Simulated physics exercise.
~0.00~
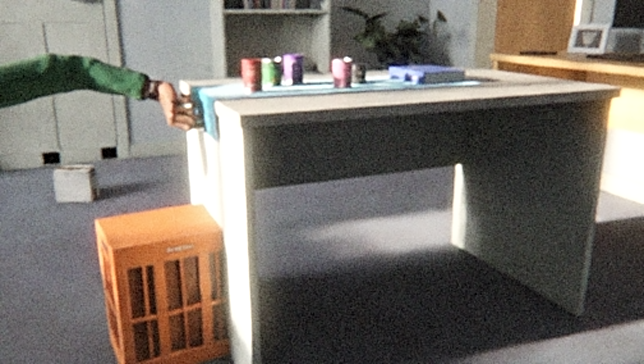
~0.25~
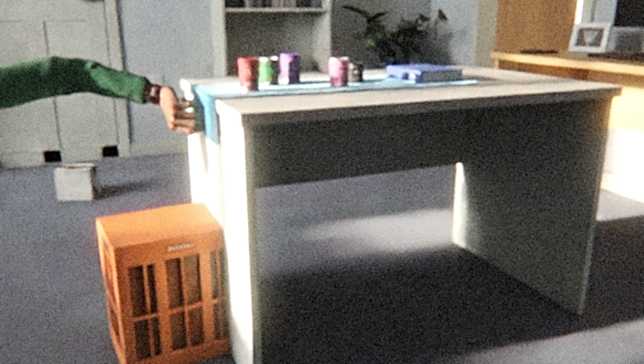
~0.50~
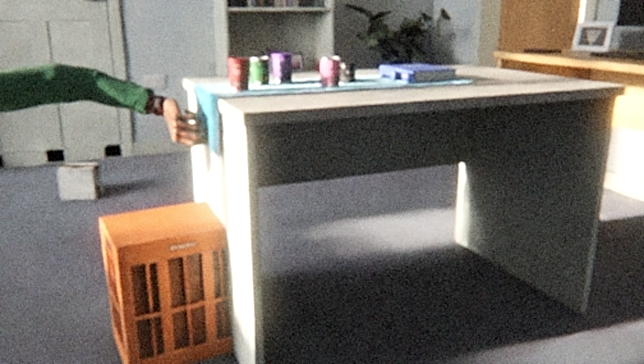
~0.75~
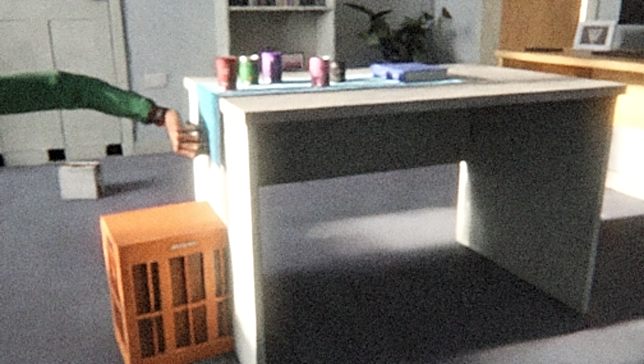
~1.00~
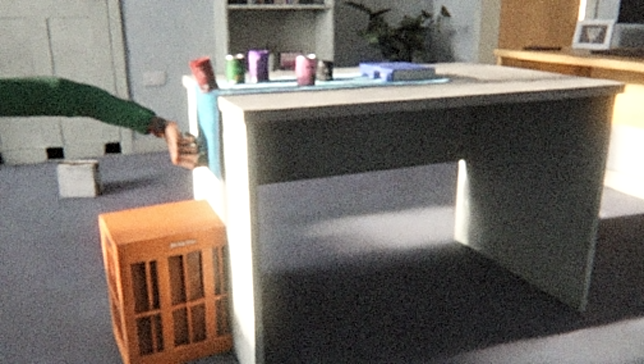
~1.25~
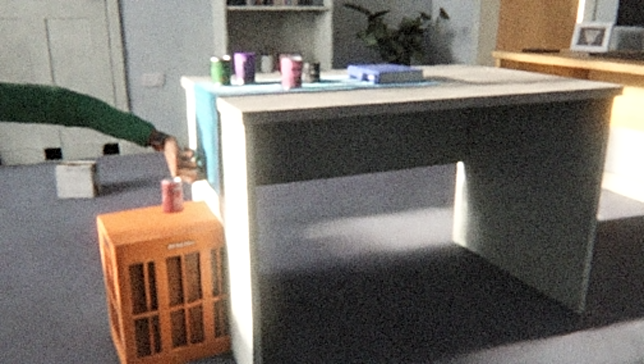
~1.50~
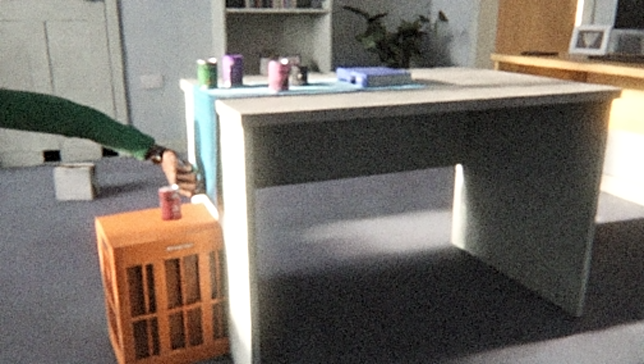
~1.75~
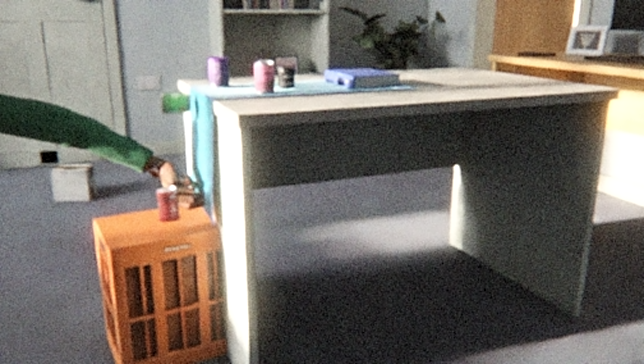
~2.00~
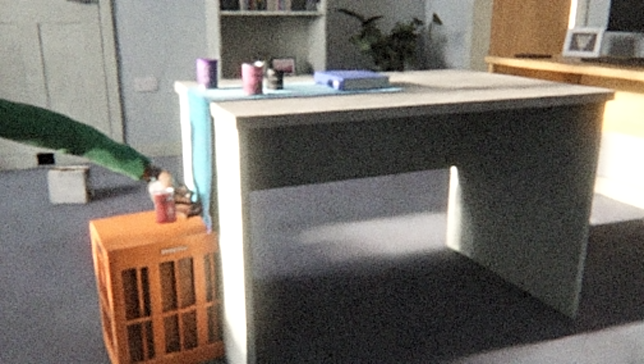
Green-sleeved arm slowly pulling a turquoise runner down off a desk's left end, red then green cans dropping onto an orange crate.
